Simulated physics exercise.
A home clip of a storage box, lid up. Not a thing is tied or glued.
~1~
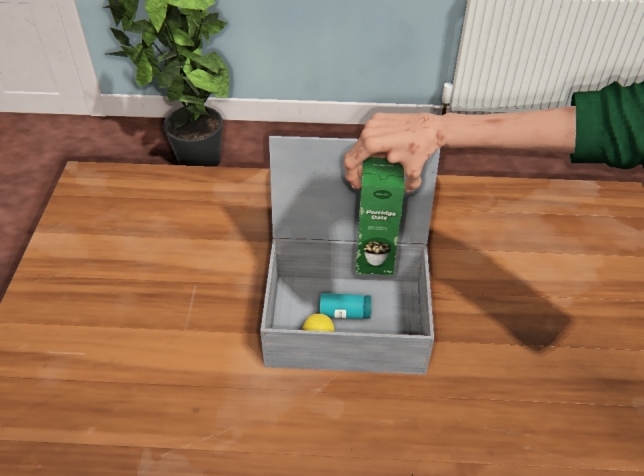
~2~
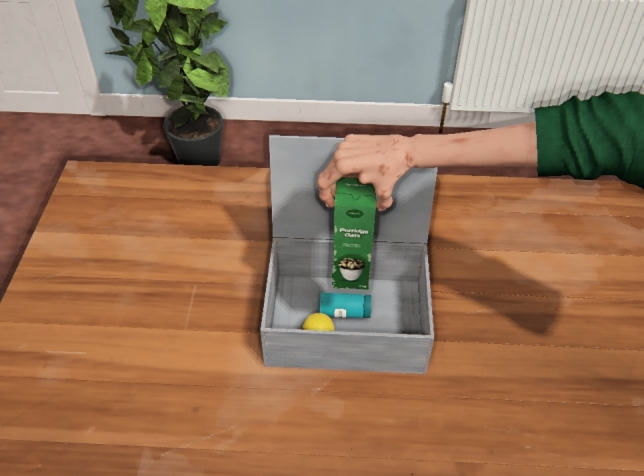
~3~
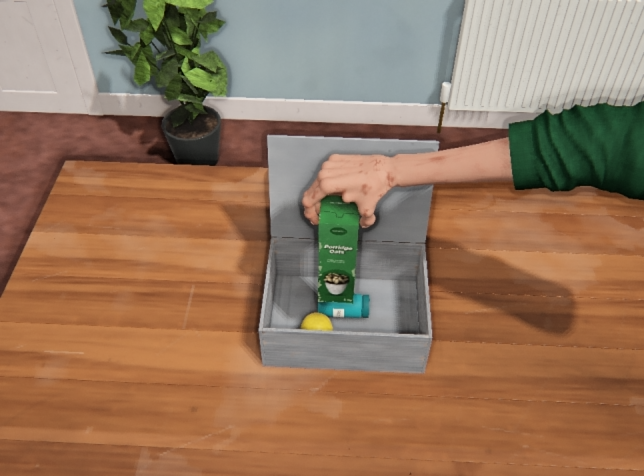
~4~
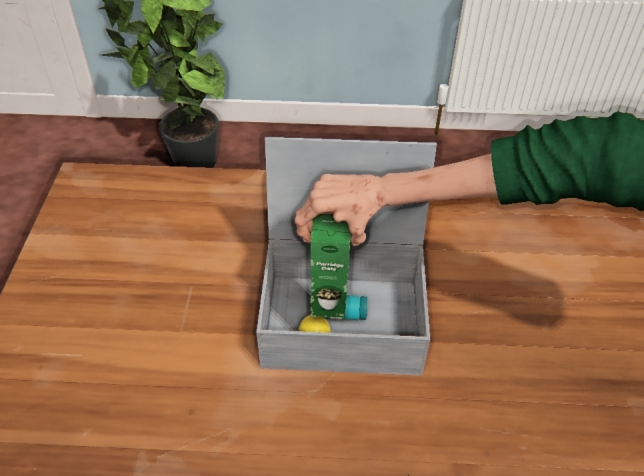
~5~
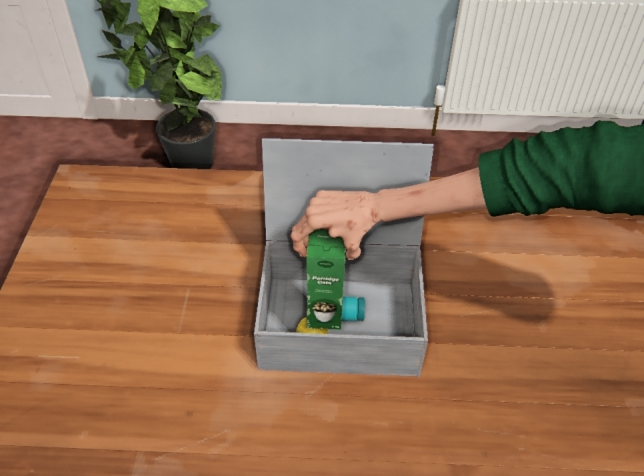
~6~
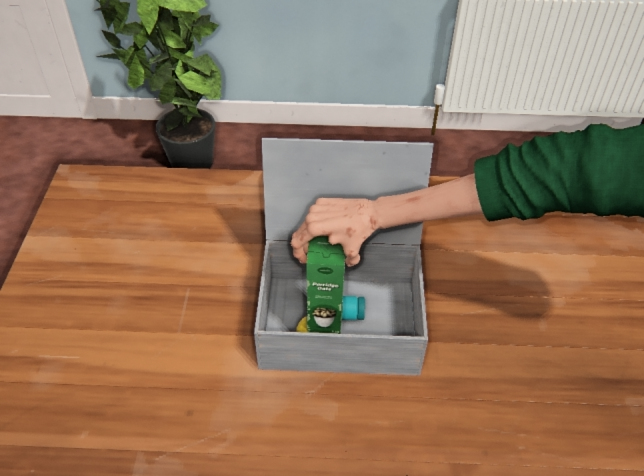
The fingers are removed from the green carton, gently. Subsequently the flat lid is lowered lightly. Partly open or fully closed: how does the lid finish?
Fully closed.
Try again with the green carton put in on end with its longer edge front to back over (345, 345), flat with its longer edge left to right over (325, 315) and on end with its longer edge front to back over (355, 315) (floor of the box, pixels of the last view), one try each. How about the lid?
Attempt one, it is left gaping; attempt two, it settles down; attempt three, it is left gaping.
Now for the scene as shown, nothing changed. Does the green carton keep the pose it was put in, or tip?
Once everything settles, it ends up at a slant.
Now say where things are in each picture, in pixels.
In the first frame, coming down; green carton (379, 218); turquoise shaker (346, 306).
In the second frame, coming down; green carton (354, 235); turquoise shaker (346, 305).
In the third frame, coming down; green carton (338, 251); turquoise shaker (344, 305).
In the fourth frame, coming down; green carton (331, 267).
In the fifth frame, coming down; green carton (326, 280).
In the sixth frame, in place under the hand; green carton (326, 286).
Then, 0.60 s later than the last frame, green carton on its side near (360, 333); yellow lemon moved about its own width; turquoise shaker moved about its own width.
Then, 1.70 s later than the last frame, lid 46° above the rim; green carton on its side near (360, 333); turquoise shaker moved about its own width; yellow lemon moved about its own width.
When it is over, lid shut; lying over in the box, green carton; moved from the start, turquoise shaker and yellow lemon. End places, in pixels of the last picture, green carton near (360, 333).
